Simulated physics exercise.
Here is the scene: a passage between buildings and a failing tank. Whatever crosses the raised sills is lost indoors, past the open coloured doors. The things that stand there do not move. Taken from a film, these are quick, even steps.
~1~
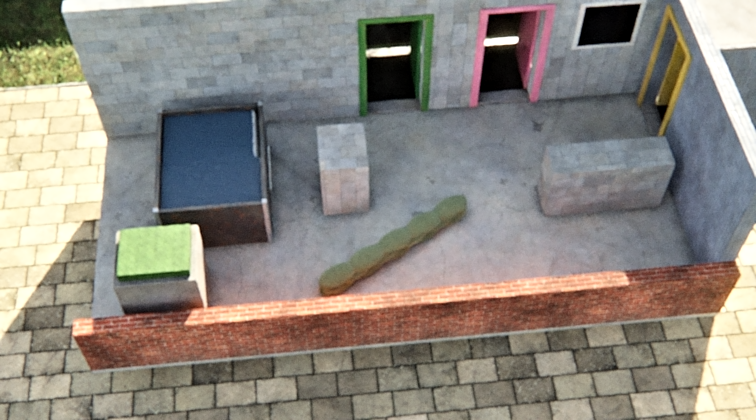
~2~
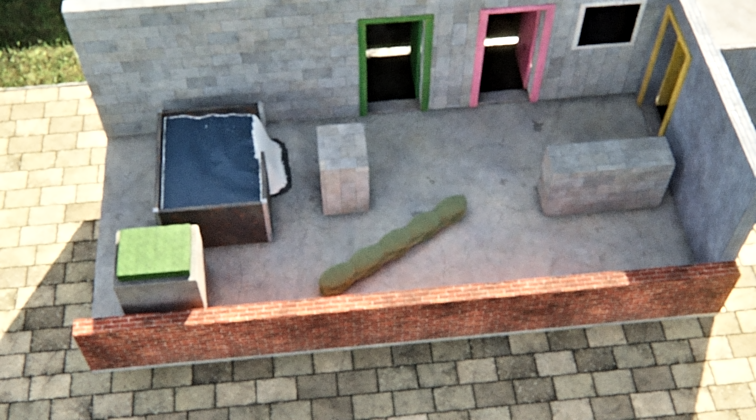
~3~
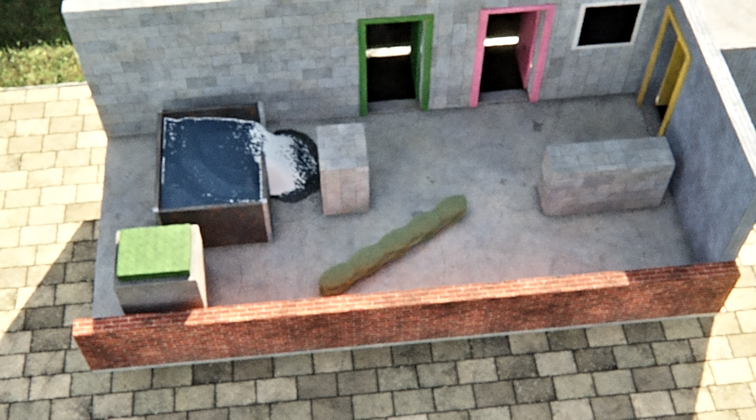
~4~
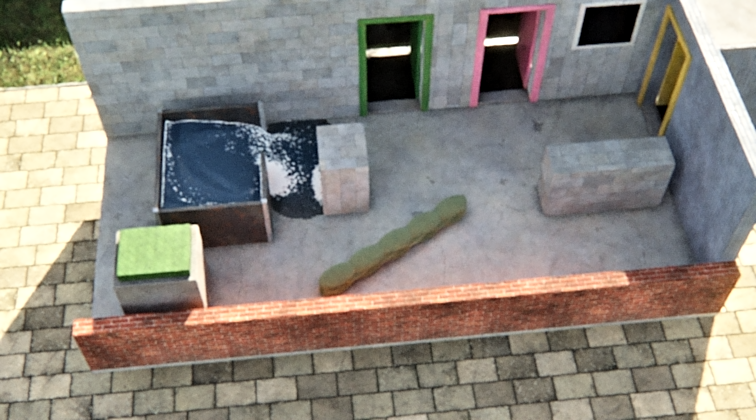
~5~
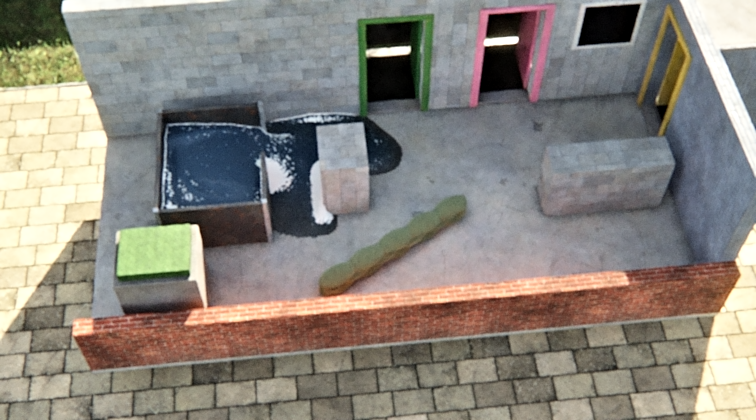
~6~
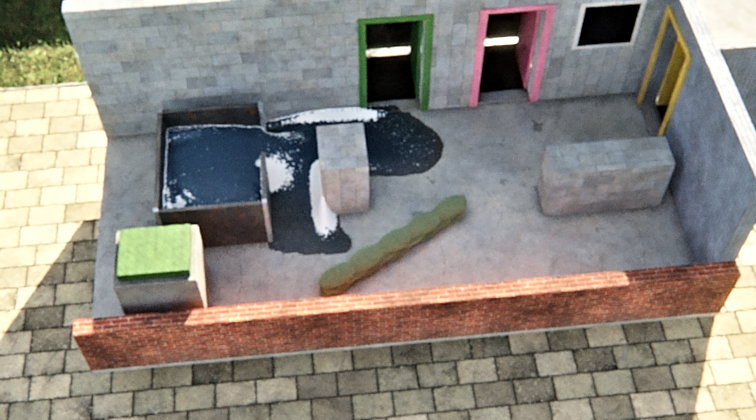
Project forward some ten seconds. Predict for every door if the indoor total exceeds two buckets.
Prediction: The pink door exceeds it, the yellow door exceeds it, the green door exceeds it.
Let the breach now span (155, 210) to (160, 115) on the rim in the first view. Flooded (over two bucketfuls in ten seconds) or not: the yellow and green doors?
Yellow: Falls short; green: Falls short.
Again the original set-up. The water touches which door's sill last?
The yellow-painted one.
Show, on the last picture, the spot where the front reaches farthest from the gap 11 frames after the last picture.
I'd go with roughly (630, 97).
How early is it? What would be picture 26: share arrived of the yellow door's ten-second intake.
Some 55 in a hundred.
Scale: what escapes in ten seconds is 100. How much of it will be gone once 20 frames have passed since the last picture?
I'd estimate some 50 per cent.
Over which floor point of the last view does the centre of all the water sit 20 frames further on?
Around pixel (353, 186) of the last picture.
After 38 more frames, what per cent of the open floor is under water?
About 85 in a hundred.
A moment on, water covers 35 % of the floor; the pink door wet at the sill, nothing in, the yellow door not reached, the green door under two buckets in.
Next, water covers 55 % of the floor; the pink door under two buckets in, the yellow door over two buckets in, the green door over two buckets in.
Then, water covers 65 % of the floor; the pink door under two buckets in, the yellow door far over two buckets in, the green door far over two buckets in.
Later, water covers 85 % of the floor; the pink door over two buckets in, the yellow door far over two buckets in, the green door far over two buckets in.
In the end, water covers 85 % of the floor; the pink door over two buckets in, the yellow door far over two buckets in, the green door far over two buckets in.
